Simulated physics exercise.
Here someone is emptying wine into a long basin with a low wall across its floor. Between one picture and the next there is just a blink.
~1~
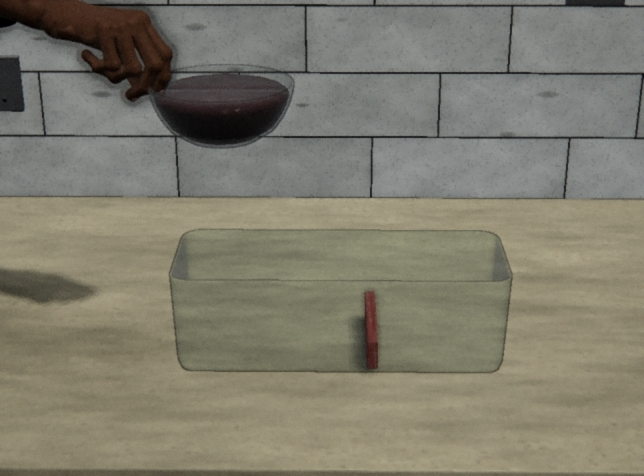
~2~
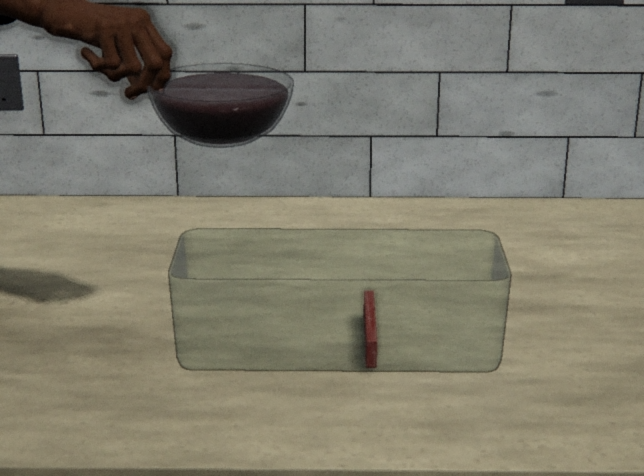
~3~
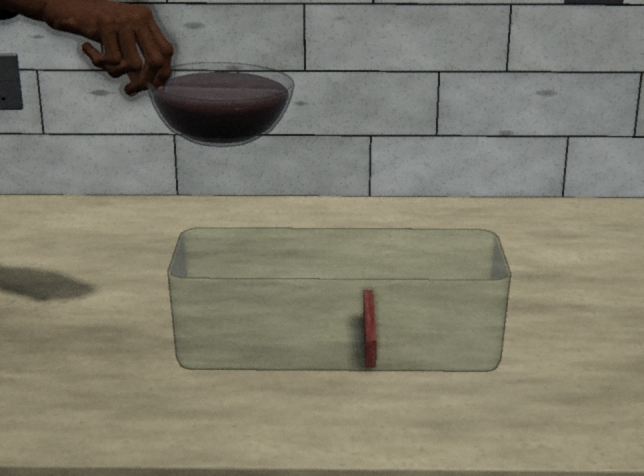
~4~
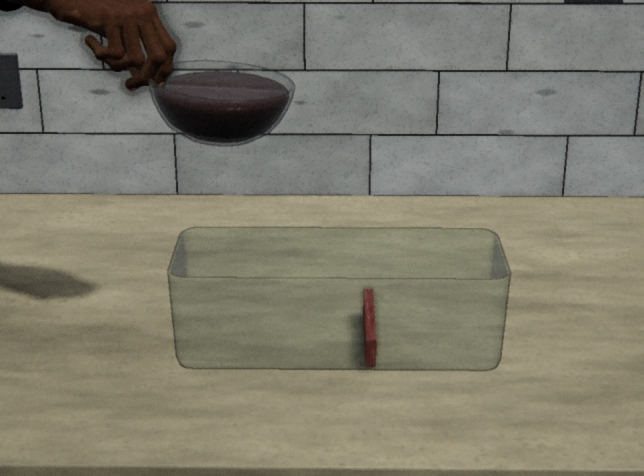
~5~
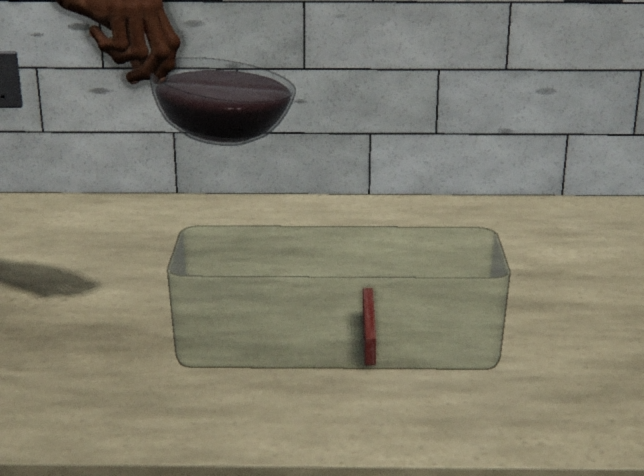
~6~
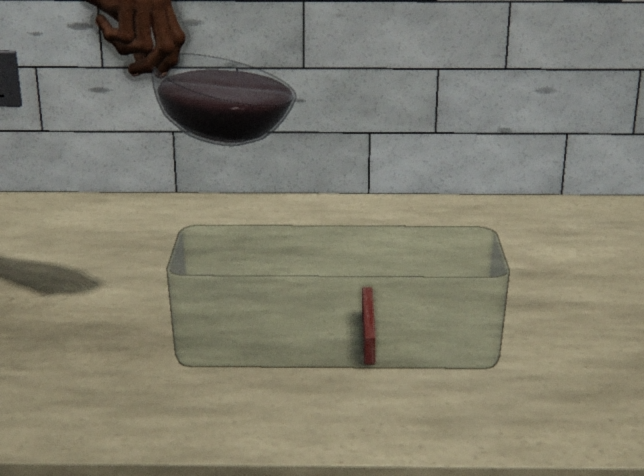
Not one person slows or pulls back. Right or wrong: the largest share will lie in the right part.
Wrong; it will lie in the left part.
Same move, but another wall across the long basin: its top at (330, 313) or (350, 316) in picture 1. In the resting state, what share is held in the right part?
Note: Roughly 75 % in case one, 55 % in case two.
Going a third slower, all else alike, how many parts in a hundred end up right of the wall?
Near 35 parts in a hundred.
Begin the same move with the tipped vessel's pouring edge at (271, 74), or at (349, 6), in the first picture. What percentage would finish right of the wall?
First try: About 10 %; second try: About 75 %.
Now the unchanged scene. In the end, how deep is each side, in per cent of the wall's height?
About 40 on the left and about 30 on the right.
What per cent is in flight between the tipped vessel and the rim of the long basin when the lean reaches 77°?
Estimated at 50 per cent or so.
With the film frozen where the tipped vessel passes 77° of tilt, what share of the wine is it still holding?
About 20 per cent.
A moment on, the tilt is 77° and 22 per cent is still to pour, 17 is left of the wall and 8 right of it.
Next, the tilt is 107° and 0 per cent is still to pour, 69 is left of the wall and 27 right of it.
Then the tilt is 108° and 0 per cent is still to pour, 70 is left of the wall and 28 right of it.
Later the tilt is 108° and 0 per cent is still to pour, 70 is left of the wall and 28 right of it.
Finally, 70 per cent lies left of the wall, 28 right of it and 2 outside.
